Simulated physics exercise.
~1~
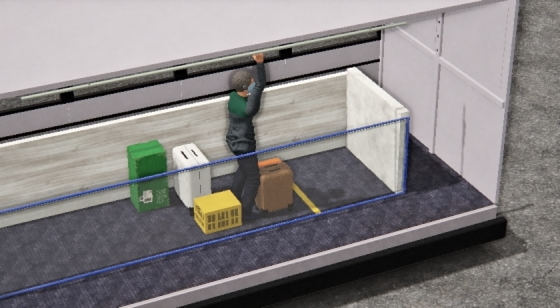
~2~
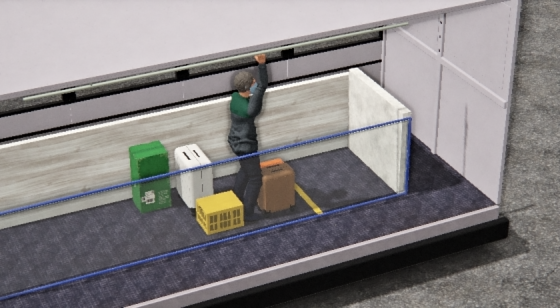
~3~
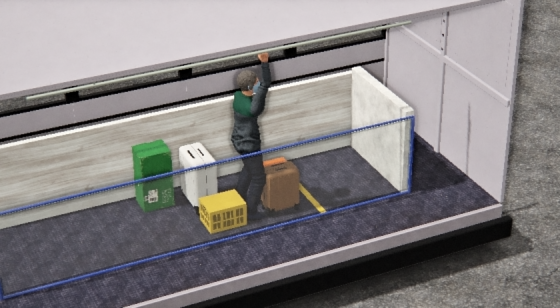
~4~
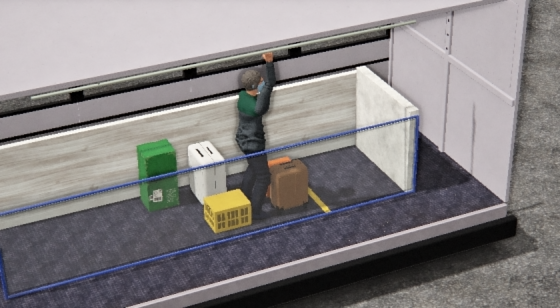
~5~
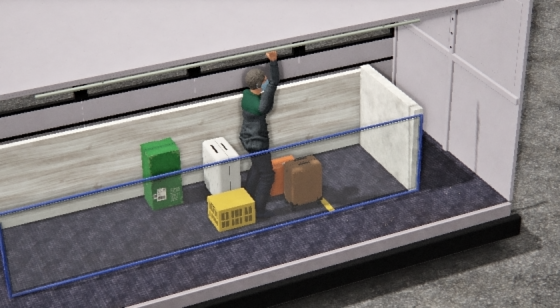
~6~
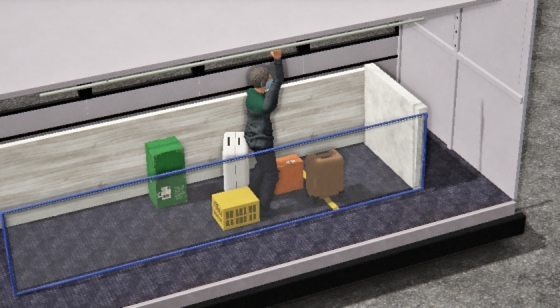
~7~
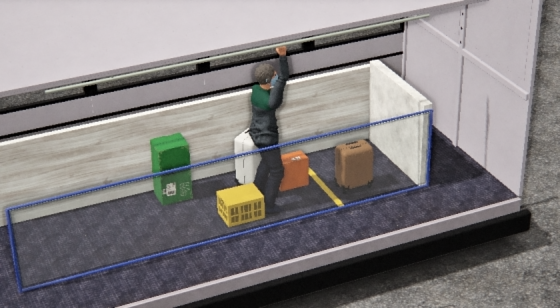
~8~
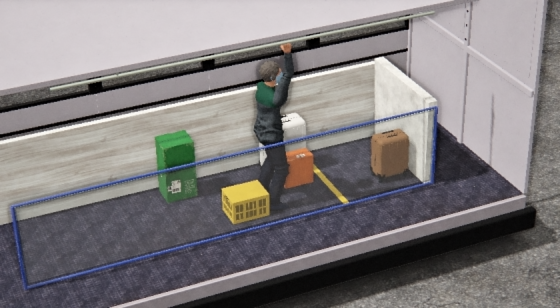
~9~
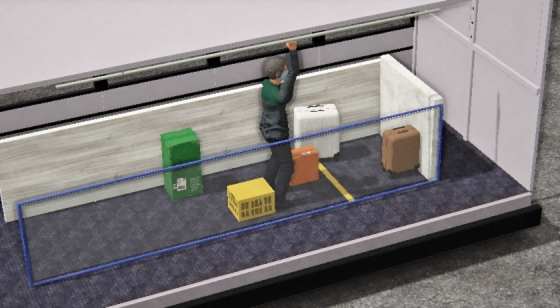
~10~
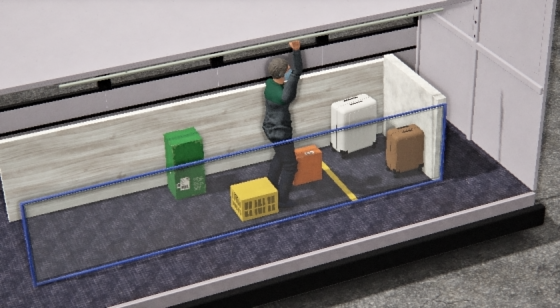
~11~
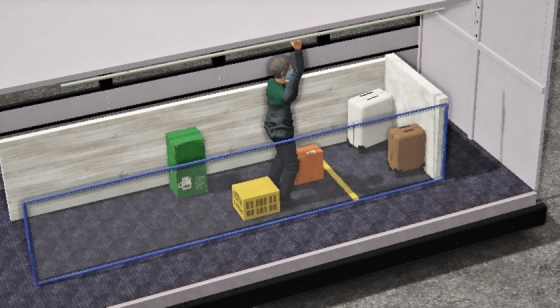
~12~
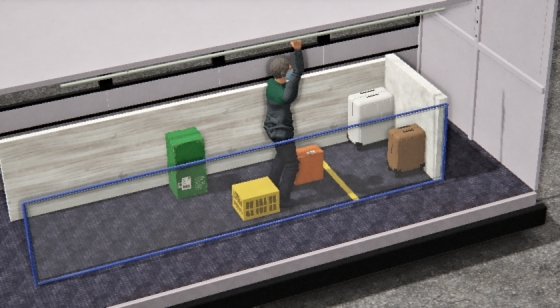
A person in dark clothes stands gripping an overhead rail in a tram bay, seen from above at an angle through a cutaway side. Around them on the dark floor are a green bag and a white wheeled case at left, a yellow crate in front, and an orange carton and a brown wheeled case near a yellow line. The brown case rolls right first, crossing the line, and the white case follows, passing behind the person. The brown case stops near the right end panel, and the white case crosses the line too, settling upright behind it. Everything else stays put.
